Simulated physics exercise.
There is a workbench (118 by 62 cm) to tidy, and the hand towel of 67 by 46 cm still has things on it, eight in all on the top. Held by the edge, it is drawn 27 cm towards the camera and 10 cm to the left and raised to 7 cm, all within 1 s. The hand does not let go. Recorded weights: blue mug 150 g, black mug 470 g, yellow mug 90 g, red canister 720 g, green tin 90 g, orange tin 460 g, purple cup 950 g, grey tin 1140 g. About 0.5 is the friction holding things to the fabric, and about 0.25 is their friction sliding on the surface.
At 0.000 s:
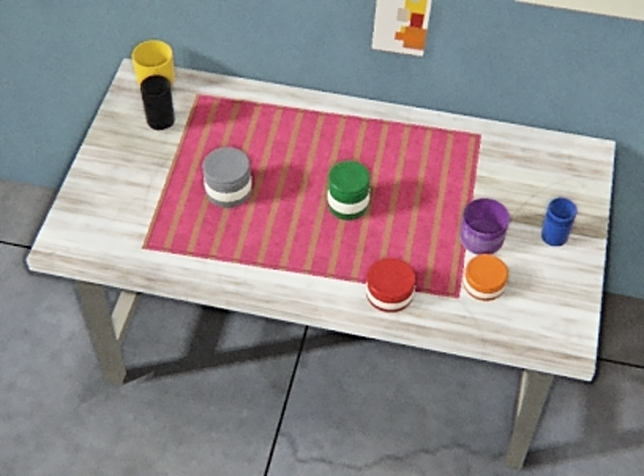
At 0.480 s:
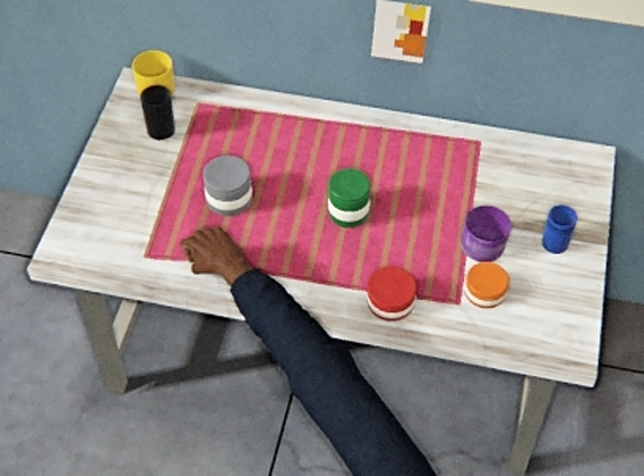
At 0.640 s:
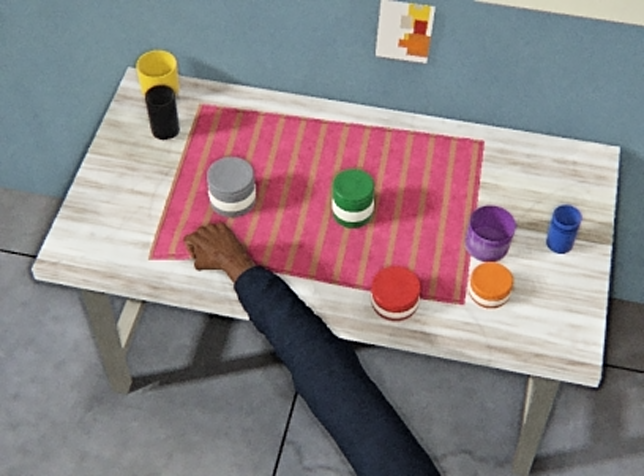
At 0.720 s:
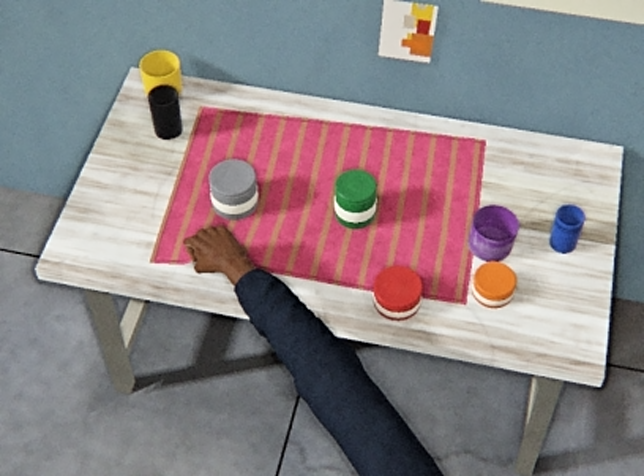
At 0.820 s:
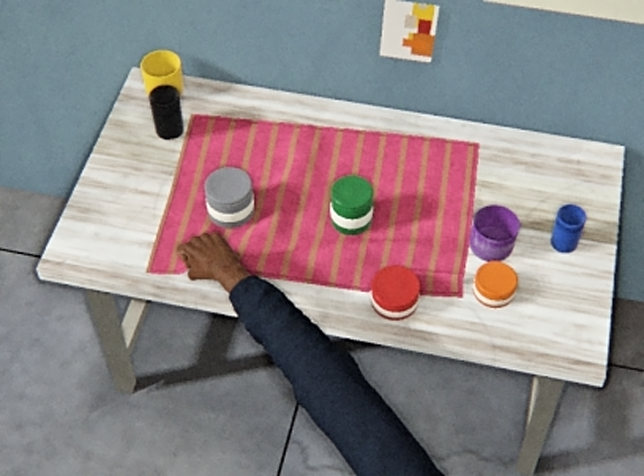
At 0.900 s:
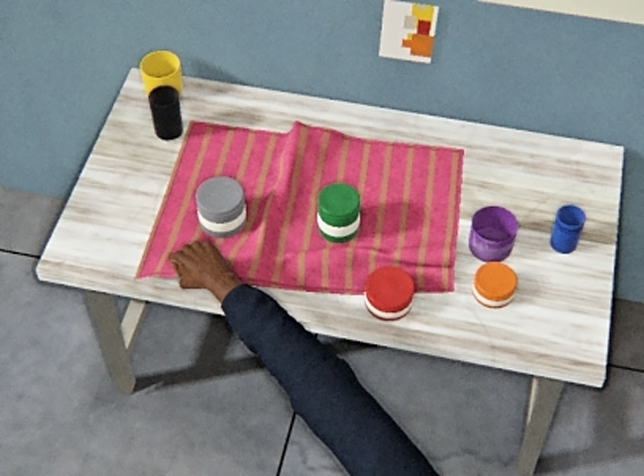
On a pale wooden workbench, a dark-sleeved arm reached in, gripped the near edge of a striped pink cloth and pulled it slightly toward the lower left, shifting the grey, green and red containers on it.
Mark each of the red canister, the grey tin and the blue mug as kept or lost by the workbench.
Red canister: Lost; grey tin: Lost; blue mug: Kept.
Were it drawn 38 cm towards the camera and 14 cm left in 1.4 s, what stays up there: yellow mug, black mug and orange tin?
Result - yellow mug: Still on top, black mug: Still on top, orange tin: Still on top.
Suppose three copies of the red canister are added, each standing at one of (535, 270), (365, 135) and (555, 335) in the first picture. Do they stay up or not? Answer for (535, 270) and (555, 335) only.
Going through them in turn, one survives up there and then one survives up there.
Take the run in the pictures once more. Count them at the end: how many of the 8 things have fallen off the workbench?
In total, 3 of the things.
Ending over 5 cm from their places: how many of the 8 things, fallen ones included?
Count recorded: 3.
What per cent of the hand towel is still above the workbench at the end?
Roughly 0% of it.
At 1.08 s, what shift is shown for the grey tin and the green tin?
The grey tin is 15 cm out, the green tin 15 cm.
At 1.1 s, 95 % of the hand towel is still over the top; grey tin 14 cm off its start, red canister 5 cm off its start, green tin 13 cm off its start.
At 1.3 s, 85 % of the hand towel is still over the top; grey tin 22 cm off its start, red canister 9 cm off its start, green tin 21 cm off its start.
At 1.4 s, 75 % of the hand towel is still over the top; grey tin 29 cm off its start at (157, 269), red canister 11 cm off its start at (349, 302), green tin 28 cm off its start at (255, 253).
At 1.6 s, 60 % of the hand towel is still over the top; grey tin 35 cm off its start, red canister 13 cm off its start, green tin 32 cm off its start.
At 3.2 s, 0 % of the hand towel is still over the top; grey tin over the edge, red canister over the edge, blue mug 0 cm off its start at (572, 216), green tin over the edge.
